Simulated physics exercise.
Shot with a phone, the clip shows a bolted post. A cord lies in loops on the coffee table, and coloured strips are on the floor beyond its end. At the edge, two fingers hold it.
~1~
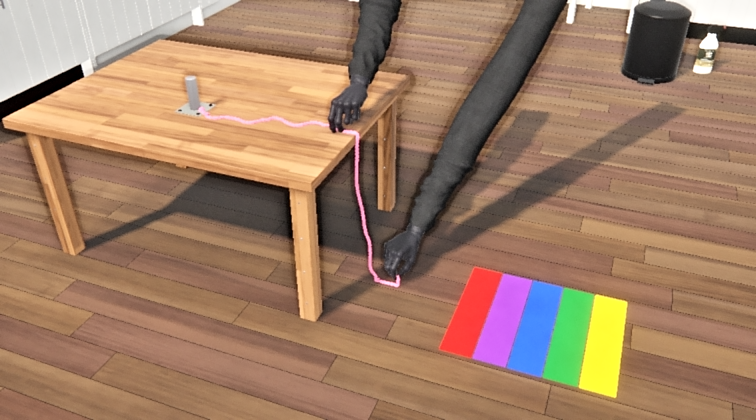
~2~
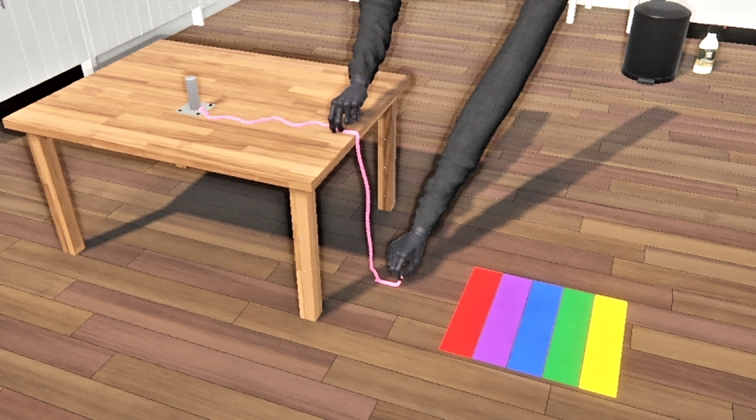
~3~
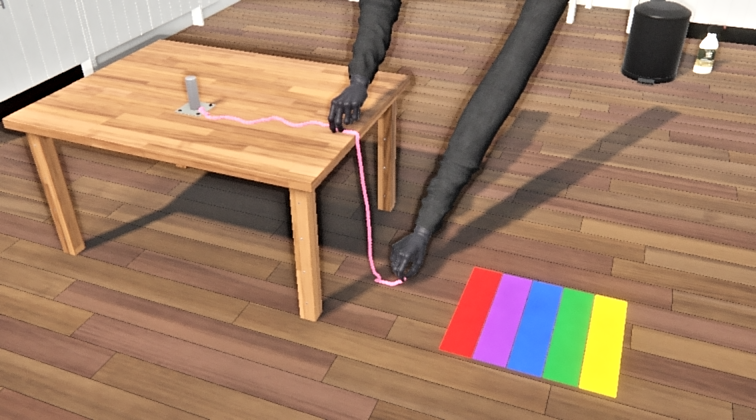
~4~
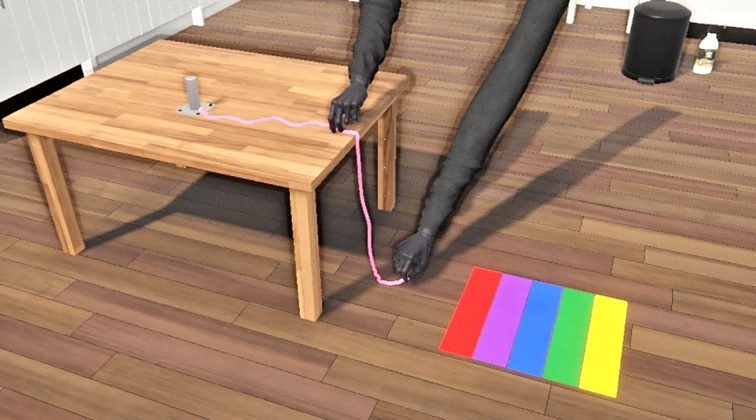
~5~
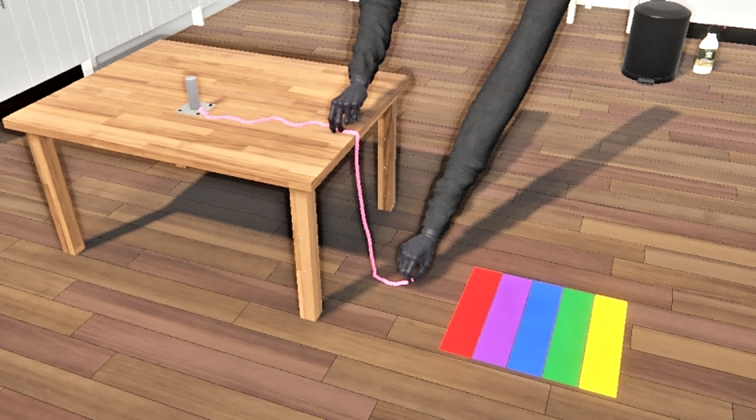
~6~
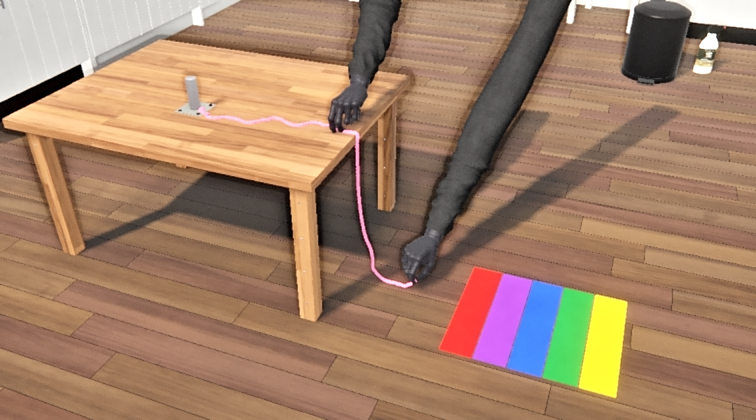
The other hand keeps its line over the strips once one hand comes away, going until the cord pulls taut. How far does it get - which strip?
Blue.
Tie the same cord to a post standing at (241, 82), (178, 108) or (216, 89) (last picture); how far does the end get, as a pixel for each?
First try about (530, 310), second about (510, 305), third about (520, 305).
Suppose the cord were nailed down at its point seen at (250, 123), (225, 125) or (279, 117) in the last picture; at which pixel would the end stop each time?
Those spots come out as (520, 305), (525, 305) and (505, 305).
Soon after, end near (478, 296); over red.
Then, end near (514, 305); over purple.
At full stretch, end near (536, 310); over blue. It halts on the blue strip.
